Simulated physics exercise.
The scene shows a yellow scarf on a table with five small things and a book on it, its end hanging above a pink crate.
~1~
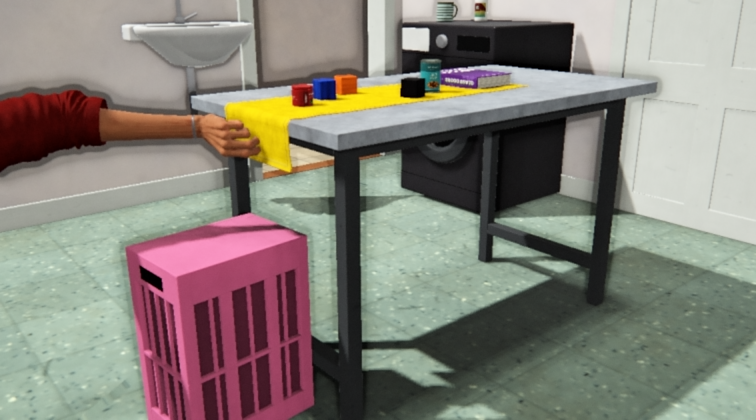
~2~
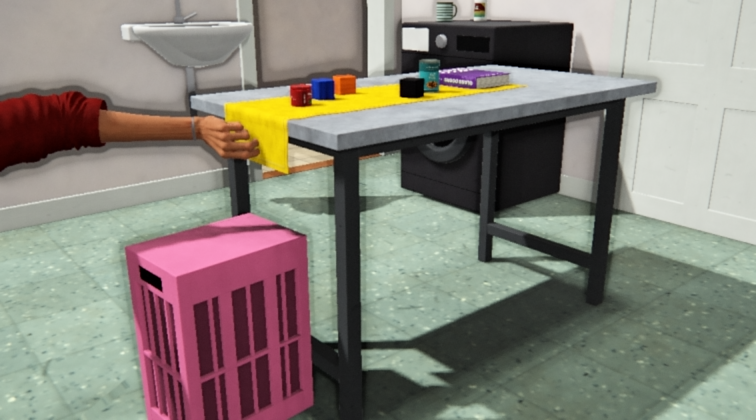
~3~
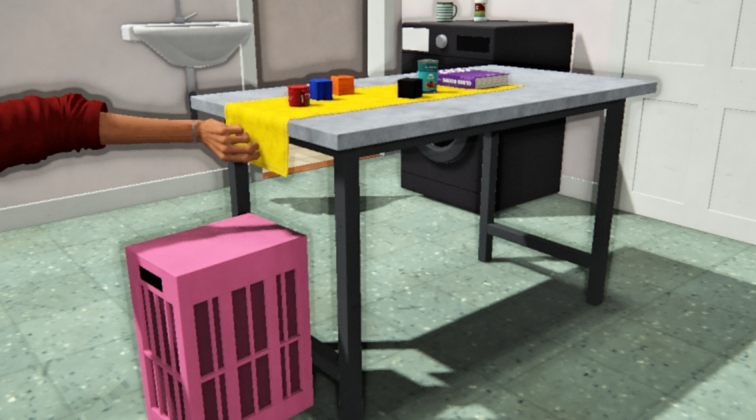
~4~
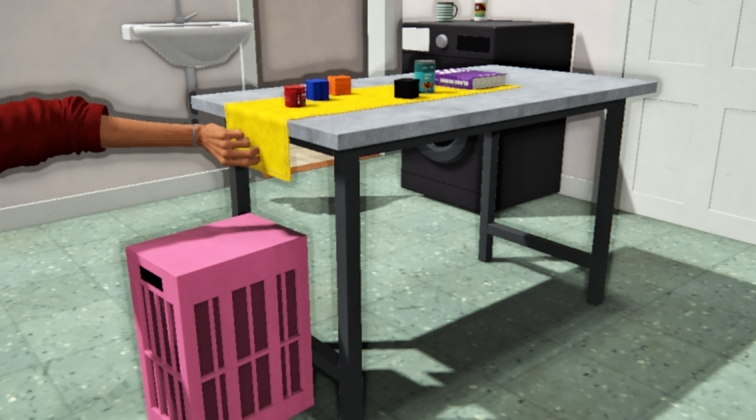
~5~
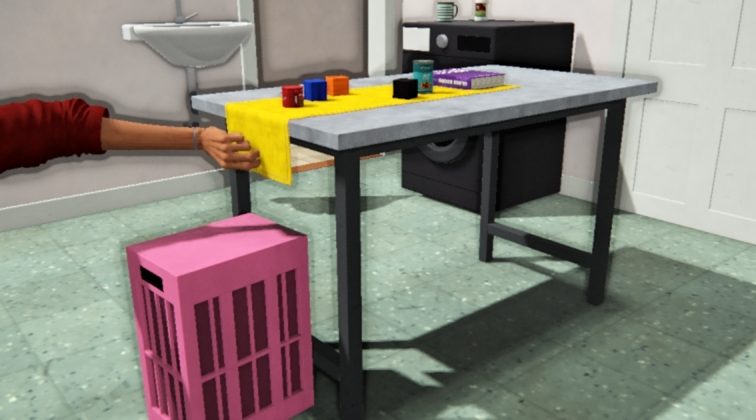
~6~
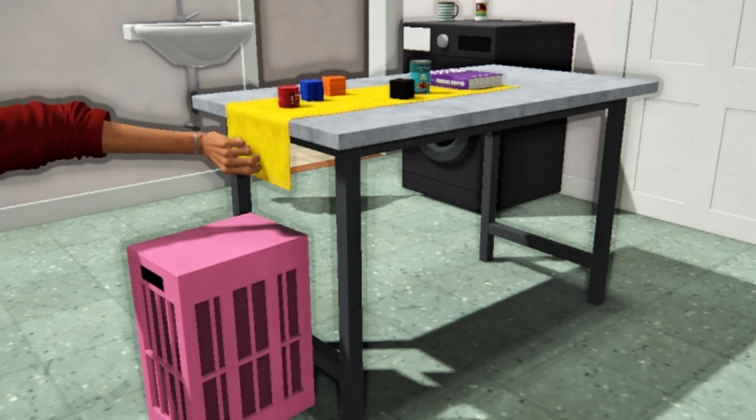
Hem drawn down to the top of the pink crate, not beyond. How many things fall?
I'd say the tally of dropped things is a lone one in the end.
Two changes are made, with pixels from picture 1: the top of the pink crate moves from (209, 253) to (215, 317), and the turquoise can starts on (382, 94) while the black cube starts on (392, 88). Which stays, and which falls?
In the end the turquoise can is still on top and the black cube is still on top.
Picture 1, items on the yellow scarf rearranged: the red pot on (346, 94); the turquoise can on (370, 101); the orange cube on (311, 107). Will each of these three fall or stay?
Outcome: Red pot stays aboard, turquoise can stays aboard, orange cube falls away.
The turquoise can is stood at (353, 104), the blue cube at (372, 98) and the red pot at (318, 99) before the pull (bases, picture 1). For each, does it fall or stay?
As for the turquoise can, it holds its spot; the blue cube, it holds its spot; the red pot, it holds its spot.
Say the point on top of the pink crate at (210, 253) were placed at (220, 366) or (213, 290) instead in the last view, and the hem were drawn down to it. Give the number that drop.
Counts: 4 / 2.
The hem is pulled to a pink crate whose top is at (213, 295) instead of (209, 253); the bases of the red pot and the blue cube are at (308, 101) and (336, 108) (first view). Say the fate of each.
Looks like the red pot ends up down, and the blue cube ends up down.
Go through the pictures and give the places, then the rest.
In the first picture, hem (291, 172); red pot (302, 86); blue cube (324, 80); orange cube (346, 76); black cube (413, 79); turquoise can (431, 60); top of the crate (209, 253).
In the second picture, hem (290, 174); red pot (301, 86).
In the third picture, hem (288, 177); blue cube (321, 80).
In the fourth picture, hem (292, 182); orange cube (339, 77); top of the crate (209, 253).
In the fifth picture, hem (292, 185); black cube (405, 79).
In the sixth picture, hem (292, 190); red pot (288, 87); blue cube (312, 81); orange cube (334, 77); black cube (402, 80); turquoise can (421, 61).
Soon after, hem on the crate; red pot gone.
In the end, hem on the crate; red pot gone. It carries off one.
